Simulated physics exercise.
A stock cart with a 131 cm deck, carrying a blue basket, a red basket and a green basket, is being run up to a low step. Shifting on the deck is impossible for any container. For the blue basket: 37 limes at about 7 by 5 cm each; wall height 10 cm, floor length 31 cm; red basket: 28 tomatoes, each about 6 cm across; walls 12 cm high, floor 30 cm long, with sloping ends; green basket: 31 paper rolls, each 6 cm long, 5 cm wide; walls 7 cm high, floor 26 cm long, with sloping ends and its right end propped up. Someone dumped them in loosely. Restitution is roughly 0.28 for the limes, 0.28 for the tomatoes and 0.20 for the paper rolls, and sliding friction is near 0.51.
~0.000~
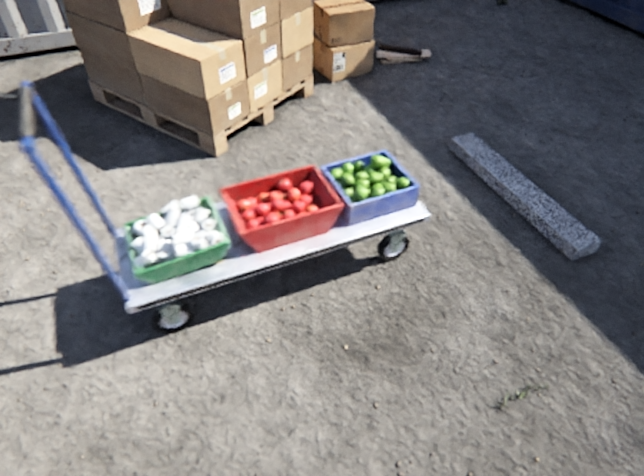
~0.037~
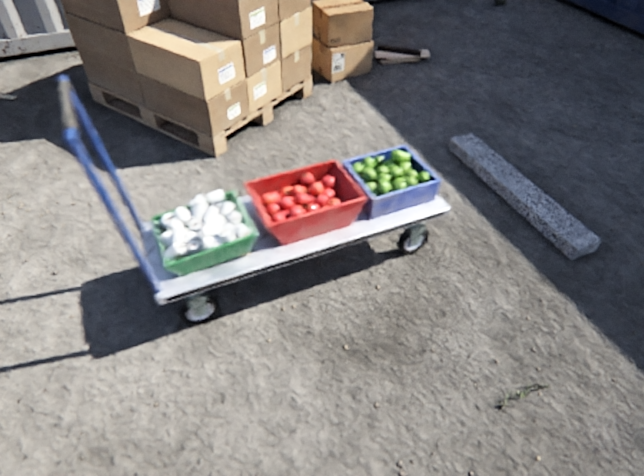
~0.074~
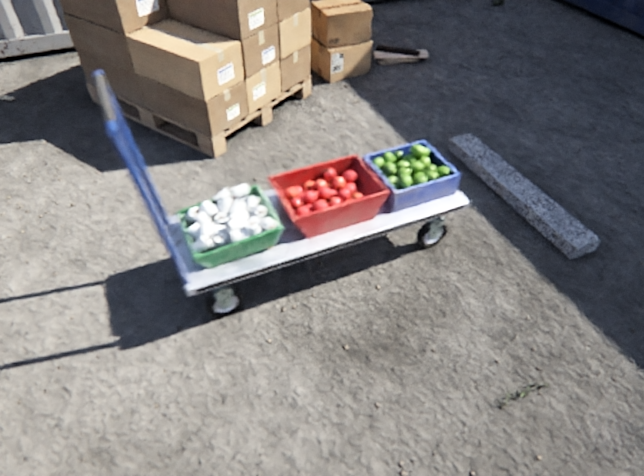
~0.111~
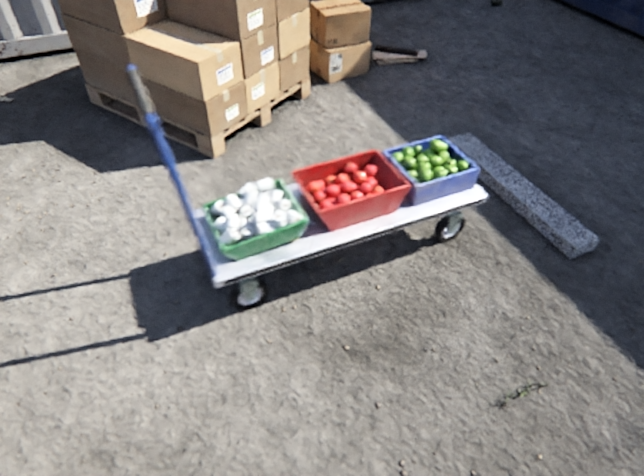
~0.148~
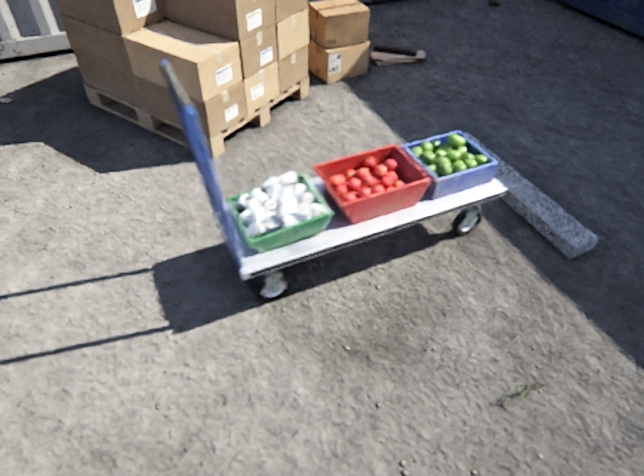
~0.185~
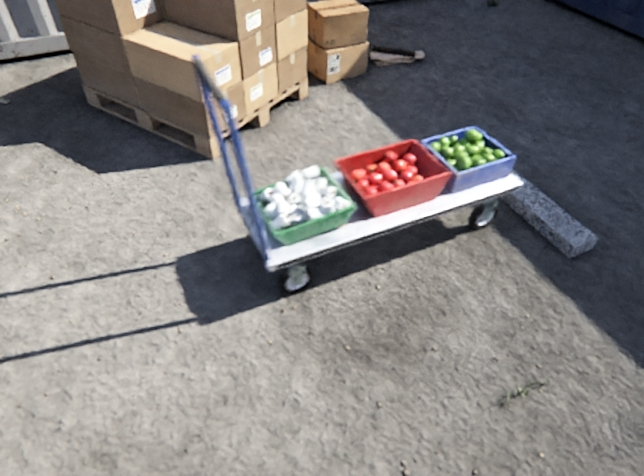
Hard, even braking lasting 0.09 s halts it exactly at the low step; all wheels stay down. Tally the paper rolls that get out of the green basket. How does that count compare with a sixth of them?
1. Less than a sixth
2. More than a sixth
The answer is 2.
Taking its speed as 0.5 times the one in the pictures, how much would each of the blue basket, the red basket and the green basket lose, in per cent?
Blue basket 0, red basket 0, green basket 10 per cent.
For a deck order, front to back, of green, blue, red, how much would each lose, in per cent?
In that arrangement the blue basket sheds 10 per cent of its load, the red basket 0 per cent, and the green basket 40 per cent.
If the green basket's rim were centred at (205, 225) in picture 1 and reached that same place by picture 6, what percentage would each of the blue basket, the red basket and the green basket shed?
Blue basket 0 %, red basket 0 %, green basket 20 %.
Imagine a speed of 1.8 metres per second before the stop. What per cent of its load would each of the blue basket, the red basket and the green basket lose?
Blue basket 0 %, red basket 0 %, green basket 10 %.
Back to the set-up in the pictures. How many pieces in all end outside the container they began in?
Some 16 altogether.
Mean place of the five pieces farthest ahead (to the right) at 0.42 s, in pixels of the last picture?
The five leading pieces sit around (533, 138) in the last view.
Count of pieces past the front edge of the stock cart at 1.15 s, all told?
Around 4.
After 0.20 s, braking starts.
After 0.30 s, the blue basket is down by 1 of 37, the red basket has all 28 and the green basket is down by 1 of 31.
After 0.42 s, the blue basket is down by 2 of 37, the red basket is down by 1 of 28 and the green basket is down by 7 of 31.
After 0.65 s, the blue basket is down by 4 of 37, the red basket is down by 2 of 28 and the green basket is down by 10 of 31.
Final count (at 1.15 s), the blue basket is down by 4 of 37, the red basket is down by 2 of 28 and the green basket is down by 10 of 31. Asked share, 10 of 31, 32 per cent.
